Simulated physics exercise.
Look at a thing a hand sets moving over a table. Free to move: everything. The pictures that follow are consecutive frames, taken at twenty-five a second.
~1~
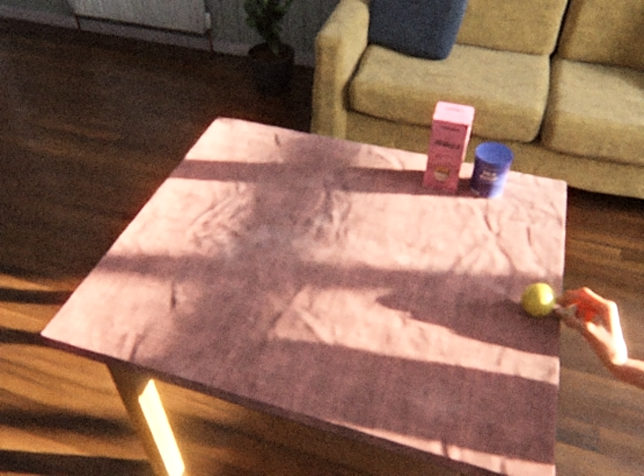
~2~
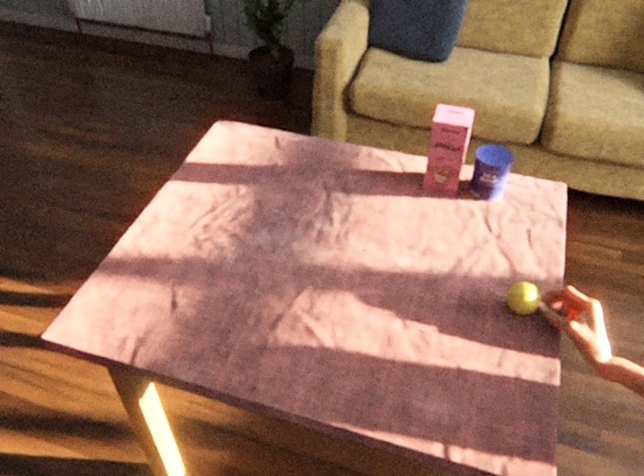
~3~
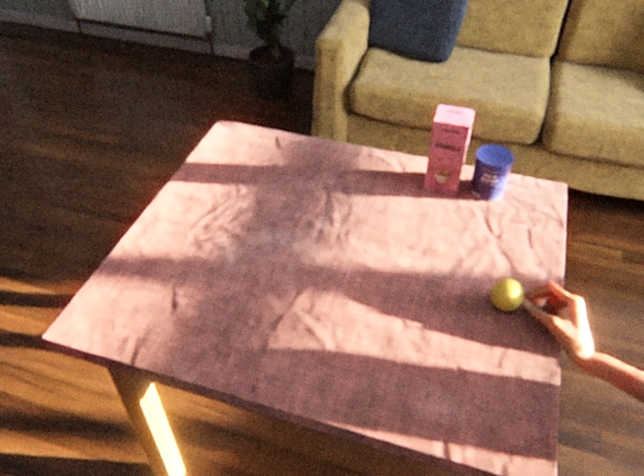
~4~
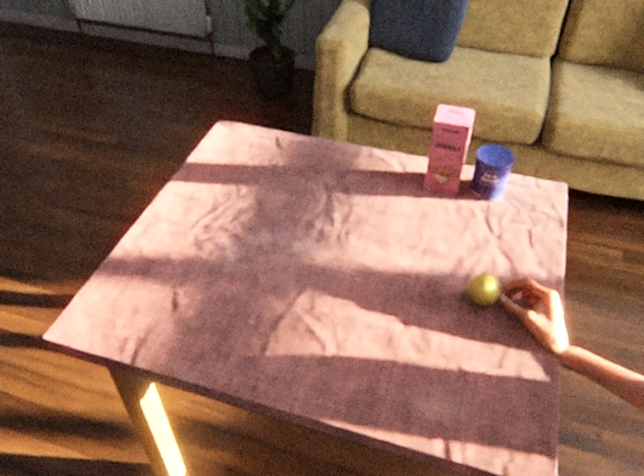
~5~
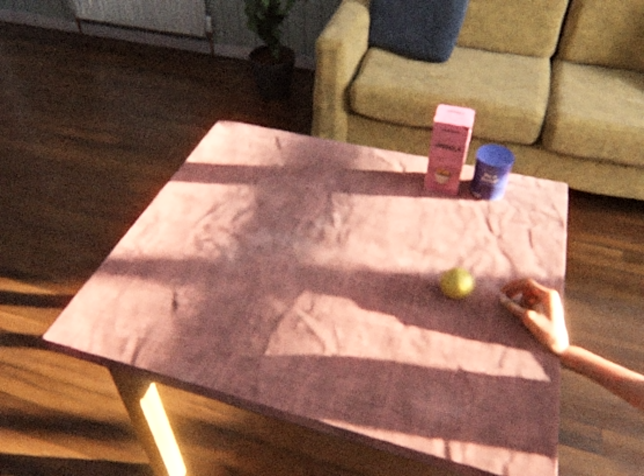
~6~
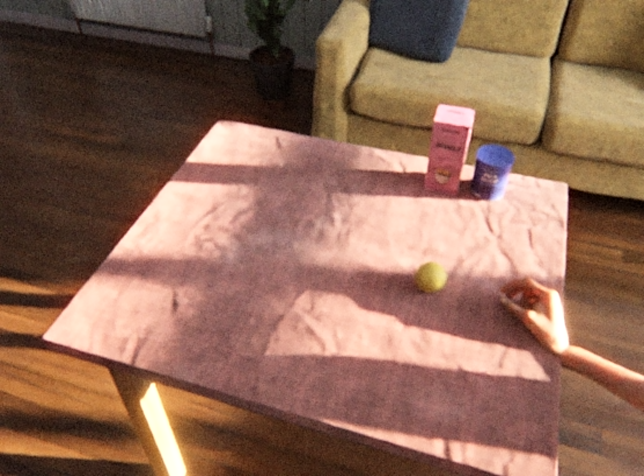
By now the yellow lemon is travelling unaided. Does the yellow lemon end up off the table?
Yes: Past the brink.
Then, 0.30 s on from there, yellow lemon shifted well along near (261, 238).
Then, 0.60 s on from there, yellow lemon now off the table.
Then, 0.90 s on from there, things are still on the move.
In the end, off the table, yellow lemon.
